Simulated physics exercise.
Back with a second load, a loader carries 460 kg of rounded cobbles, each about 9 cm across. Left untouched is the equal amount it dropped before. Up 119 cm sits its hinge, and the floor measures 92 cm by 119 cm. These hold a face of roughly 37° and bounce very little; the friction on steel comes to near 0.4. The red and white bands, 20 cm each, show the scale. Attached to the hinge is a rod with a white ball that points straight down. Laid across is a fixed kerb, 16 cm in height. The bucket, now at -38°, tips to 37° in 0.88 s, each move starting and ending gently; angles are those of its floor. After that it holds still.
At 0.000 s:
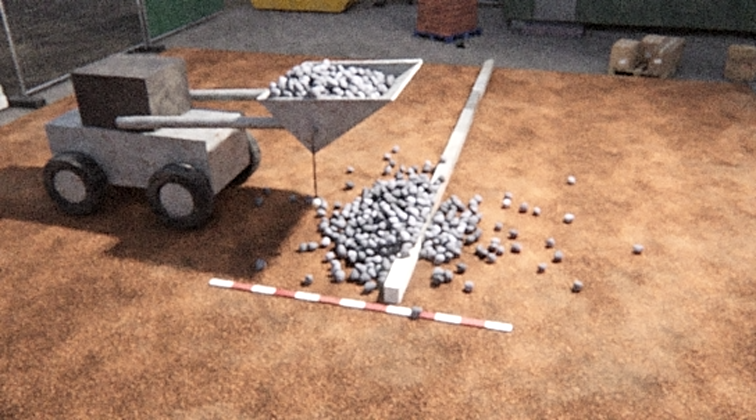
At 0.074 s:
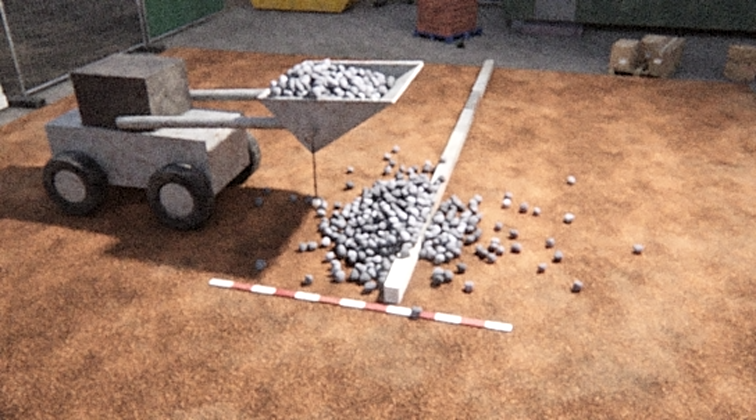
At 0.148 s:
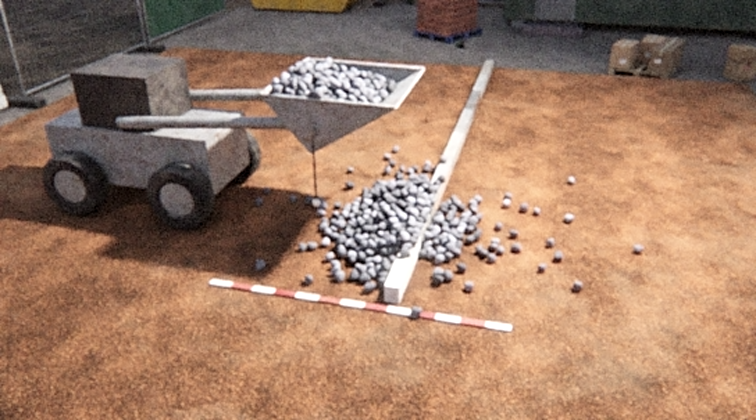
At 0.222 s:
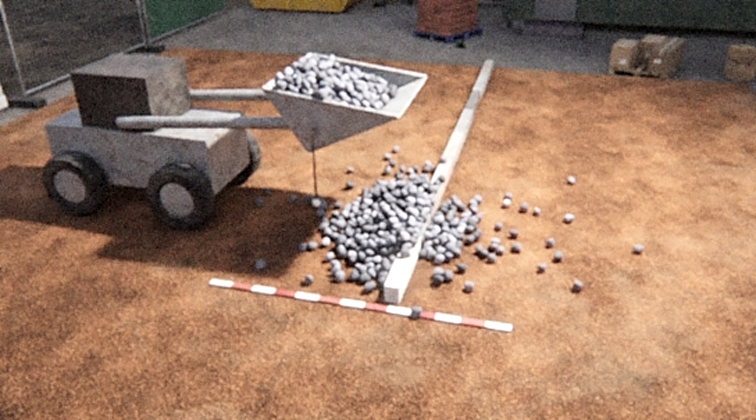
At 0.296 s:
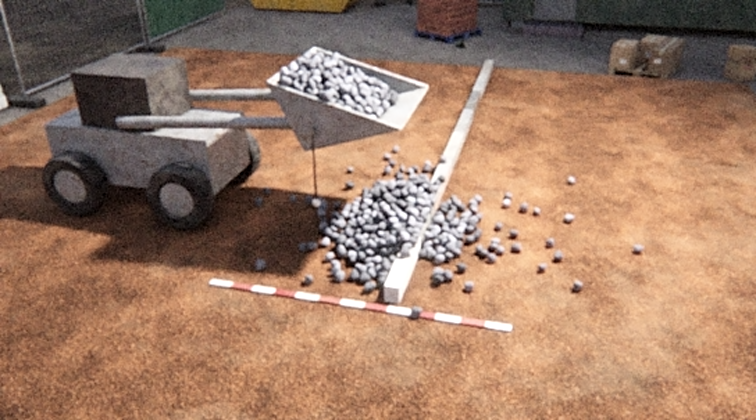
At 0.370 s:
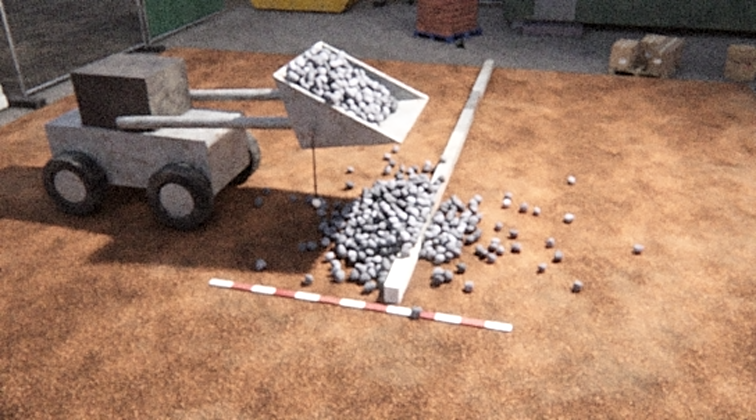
A grey loader standing on the left gently tilts its raised bucket of rounded cobbles, the right-hand lip dipping and the load shifting slightly, above a pile of similar stones heaped against and across a pale kerb on brown ground.
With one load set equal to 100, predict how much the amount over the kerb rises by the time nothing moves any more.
It rises by roughly 73 percent.
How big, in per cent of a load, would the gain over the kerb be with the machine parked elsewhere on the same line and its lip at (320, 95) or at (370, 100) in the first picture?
The first would add some 0 per cent and the second some 40 per cent.
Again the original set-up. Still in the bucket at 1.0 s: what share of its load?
About 75 percent is still in there.
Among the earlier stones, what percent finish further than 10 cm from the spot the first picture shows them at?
I'd say roughly 15 per cent of them.
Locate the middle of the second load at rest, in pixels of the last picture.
Near (453, 222).
After 0.7 s the floor is at 25°; in per cent of one load, 100 in the bucket, 84 on this side of the kerb, 18 over the kerb; the foremost stones are at (567, 236).
After 1.0 s the floor is at 37°; in per cent of one load, 74 in the bucket, 109 on this side of the kerb, 18 over the kerb; the foremost stones are at (567, 236).
After 1.3 s the floor is at 37°; in per cent of one load, 20 in the bucket, 127 on this side of the kerb, 54 over the kerb; the foremost stones are at (567, 236).
After 4.0 s the floor is at 37°; in per cent of one load, 0 in the bucket, 111 on this side of the kerb, 91 over the kerb; the foremost stones are at (626, 233). Net gain over the kerb, 73.
